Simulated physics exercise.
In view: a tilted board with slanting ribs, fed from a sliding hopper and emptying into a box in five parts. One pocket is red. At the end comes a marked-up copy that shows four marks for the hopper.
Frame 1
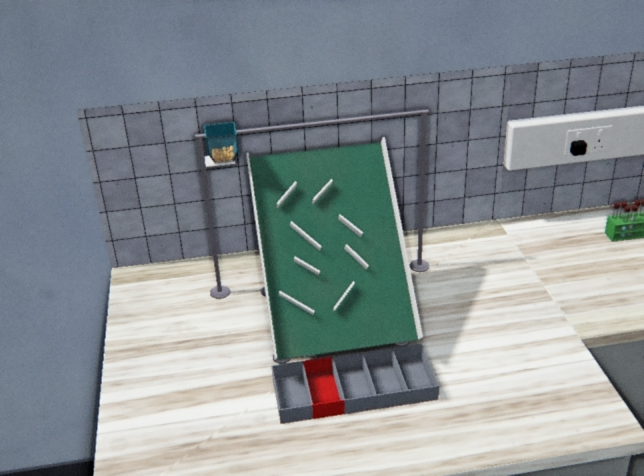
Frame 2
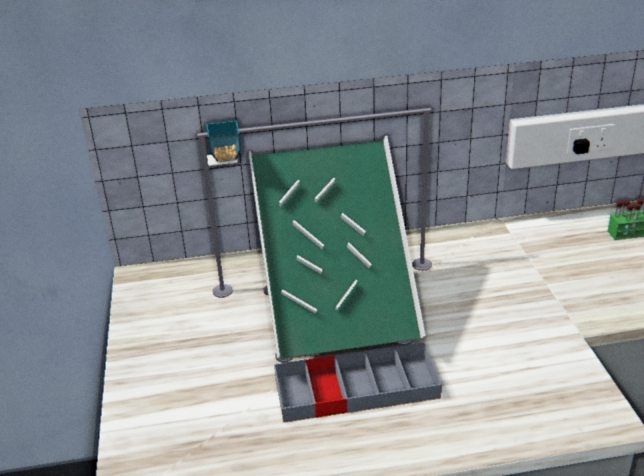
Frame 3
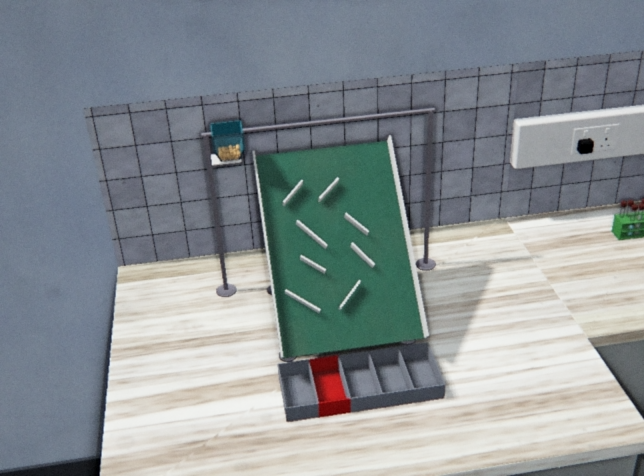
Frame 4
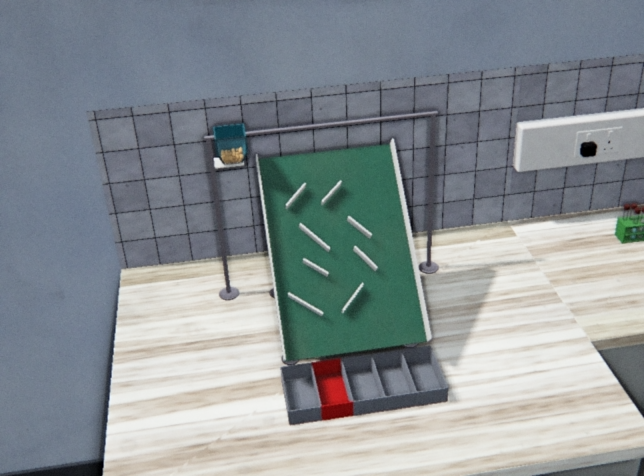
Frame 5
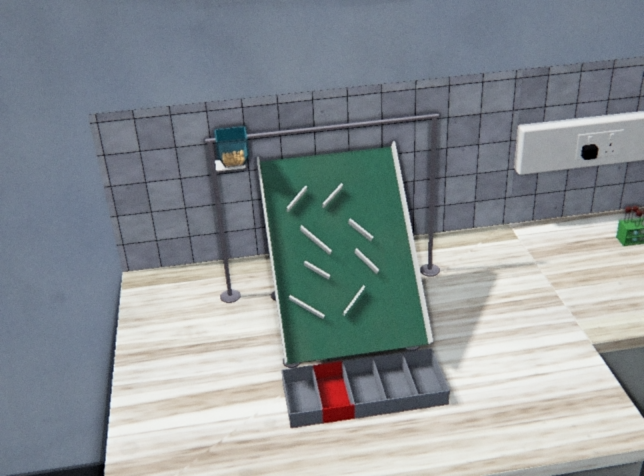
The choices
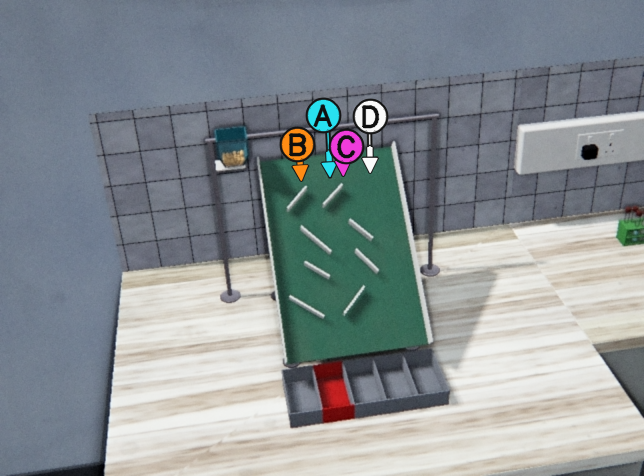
A tilted green board with slanting white ribs stood on a wooden counter, a small hopper at its upper left and a divided box below with one red pocket; only the view shifted slightly.
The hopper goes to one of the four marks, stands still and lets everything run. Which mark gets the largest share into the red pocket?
The best mark is A.
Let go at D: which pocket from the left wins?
The fifth.
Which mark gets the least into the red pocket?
Mark D.
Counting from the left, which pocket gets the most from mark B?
It is the first one.
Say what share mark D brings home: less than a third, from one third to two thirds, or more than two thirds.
Less than a third.
On the marked copy, mark A meets the board at (329, 171); mark B meets the board at (300, 175); mark C meets the board at (343, 170); mark D meets the board at (370, 167).
If A is chosen, roughly two thirds in the red pocket, roughly a third in other pockets.
If B is chosen, roughly a quarter in the red pocket, roughly two thirds in other pockets, just a few held on the board, about a tenth outside the box.
If C is chosen, roughly a quarter in the red pocket, roughly two thirds in other pockets.
If D is chosen, not one piece in the red pocket, almost all in other pockets, about a tenth outside the box.
